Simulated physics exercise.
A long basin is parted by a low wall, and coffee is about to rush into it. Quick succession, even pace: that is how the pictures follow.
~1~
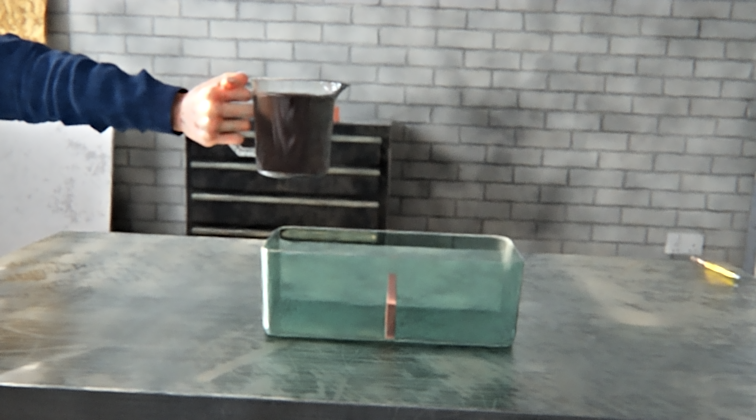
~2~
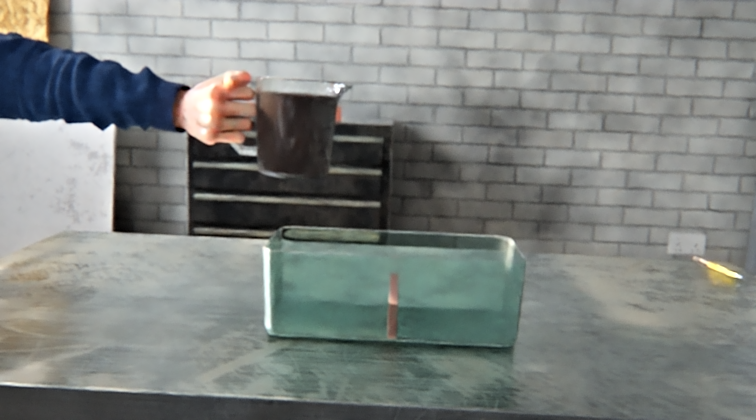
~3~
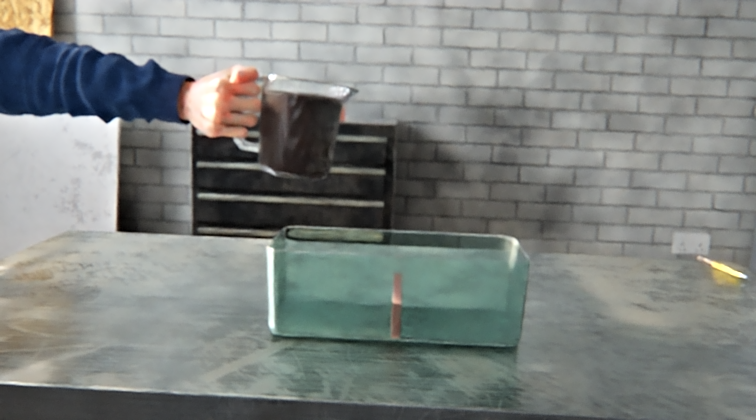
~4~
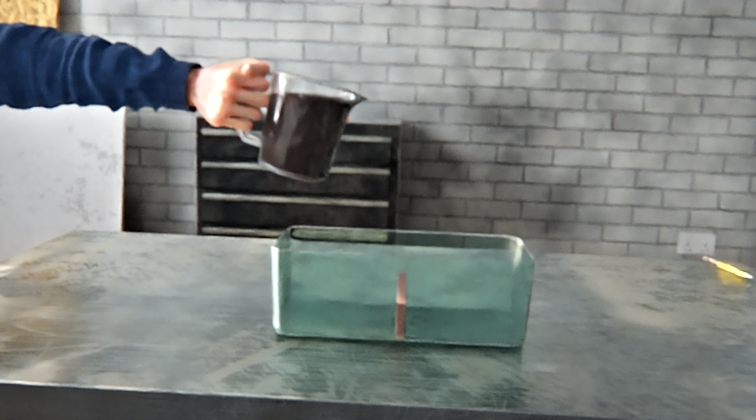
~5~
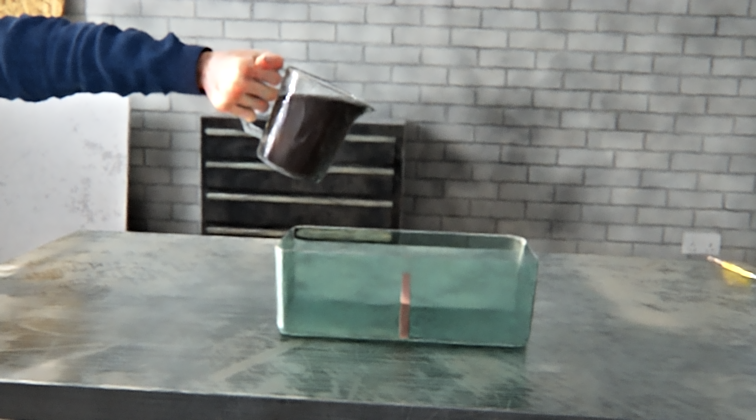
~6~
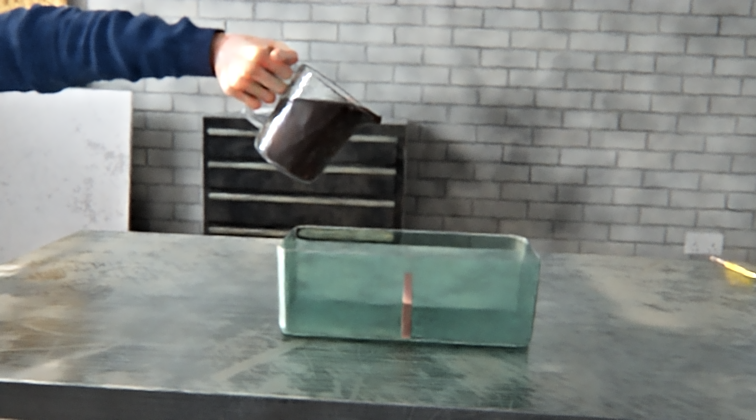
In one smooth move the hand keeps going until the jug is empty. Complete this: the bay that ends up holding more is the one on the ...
... left.
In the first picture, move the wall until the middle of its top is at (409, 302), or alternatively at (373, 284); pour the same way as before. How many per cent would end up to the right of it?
First try close to 20 percent, second try close to 65 percent.
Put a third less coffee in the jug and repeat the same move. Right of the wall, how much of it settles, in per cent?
It works out near 5 percent.
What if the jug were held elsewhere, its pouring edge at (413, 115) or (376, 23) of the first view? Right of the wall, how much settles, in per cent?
In order: Close to 90 and 85 percent.
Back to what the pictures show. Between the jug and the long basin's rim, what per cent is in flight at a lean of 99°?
I'd put it near 25 per cent.
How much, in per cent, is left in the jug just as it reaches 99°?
About 50 % remains.
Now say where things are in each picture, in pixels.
It leans 0°; its right rim is at (350, 84); the coffee meets the walls at (257, 93) and (335, 96); the long basin's rim runs from (270, 239) to (516, 251); the wall's top is at (392, 288), in the first picture.
It leans 2°; its right rim is at (353, 85); the coffee meets the walls at (260, 92) and (337, 97), in the second picture.
It leans 6°; its right rim is at (360, 90); the coffee meets the walls at (266, 91) and (343, 98), in the third picture.
It leans 13°; its right rim is at (368, 98); the coffee meets the walls at (274, 93) and (353, 101), in the fourth picture.
It leans 23°; its right rim is at (376, 109); the coffee meets the walls at (279, 99) and (367, 105), in the fifth picture.
It leans 34°; its right rim is at (380, 123); the coffee meets the walls at (274, 112) and (375, 116); 1 per cent is over the edge, in the sixth picture.
A moment on, the tilt is 99° and 50 per cent is still to pour, 4 is left of the wall and 20 right of it.
Next, the tilt is 119° and 5 per cent is still to pour, 54 is left of the wall and 32 right of it.
Then the tilt is 119° and 0 per cent is still to pour, 62 is left of the wall and 32 right of it.
Later the tilt is 119° and 0 per cent is still to pour, 62 is left of the wall and 33 right of it.
In the end 62 per cent lies left of the wall, 32 right of it and 5 outside.
